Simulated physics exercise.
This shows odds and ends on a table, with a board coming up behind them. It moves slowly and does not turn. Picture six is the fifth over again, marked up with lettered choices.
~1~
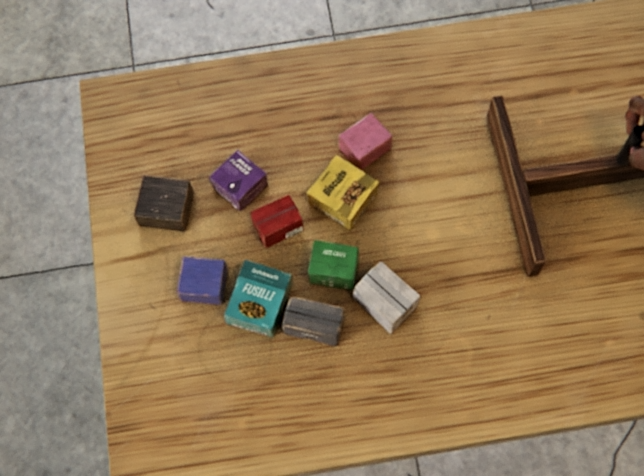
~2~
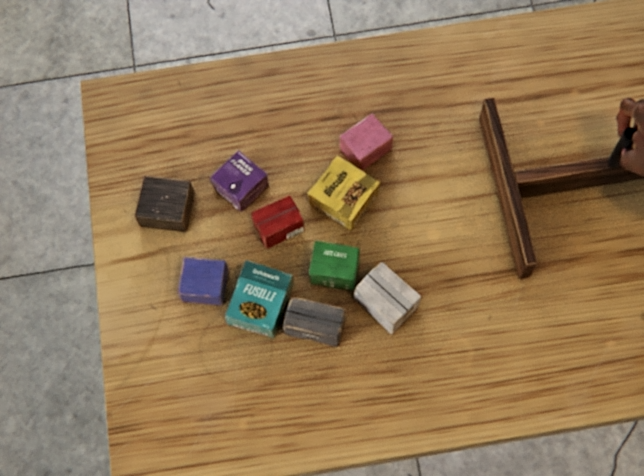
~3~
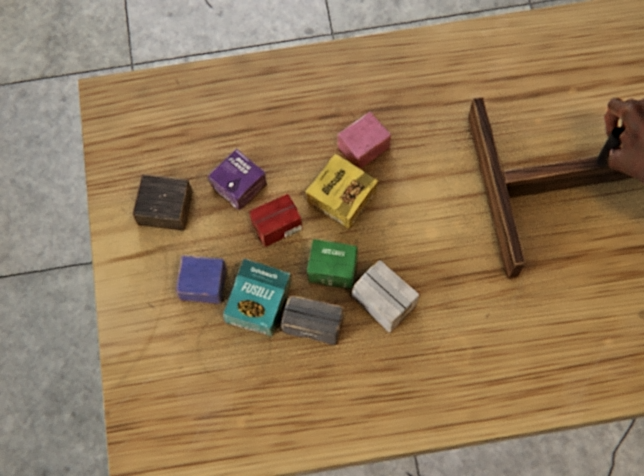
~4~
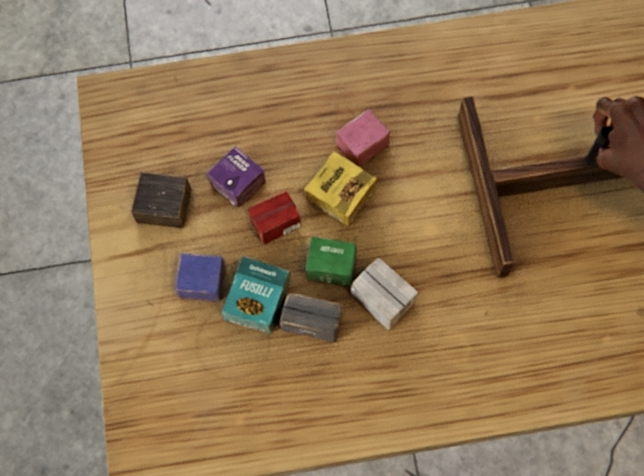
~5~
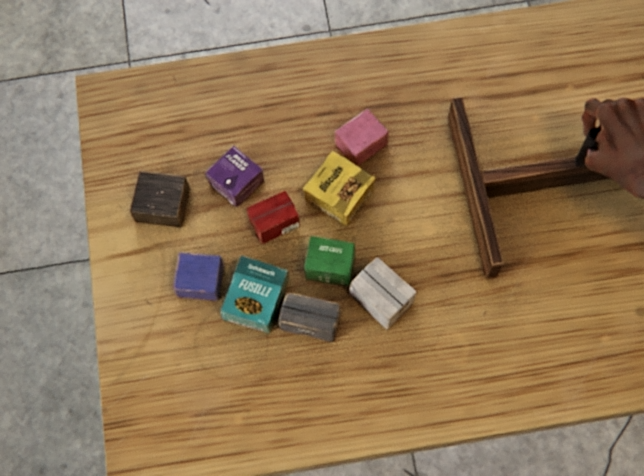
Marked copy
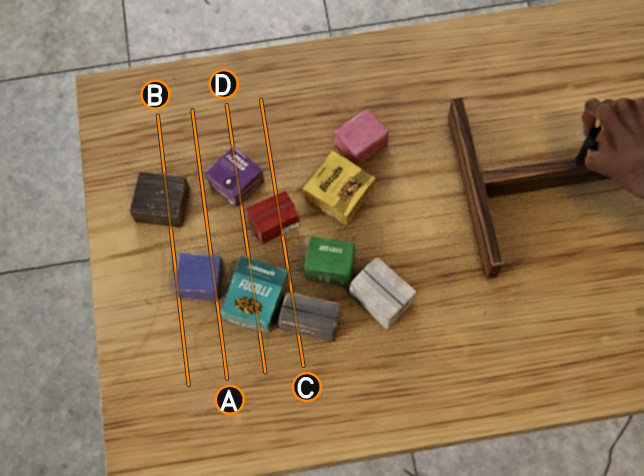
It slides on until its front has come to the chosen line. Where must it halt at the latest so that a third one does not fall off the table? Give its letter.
No third one falls up to B.
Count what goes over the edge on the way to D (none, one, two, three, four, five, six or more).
In all, none.
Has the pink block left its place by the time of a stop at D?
Yes.
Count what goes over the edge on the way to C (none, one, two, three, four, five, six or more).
By then, none.
On the marked copy, A at (209, 237); B at (172, 243); C at (281, 226); D at (245, 231).
With B. Early on, board (367, 195); pink block (323, 140); white box (362, 306).
Further on, board (257, 213); blue block (143, 290); black block (144, 203).
At the end, board (171, 227); black block over the edge; blue block (96, 308); one fallen.
As for the rest, A is within the limit but short; C is within the limit but short; D is within the limit but short.
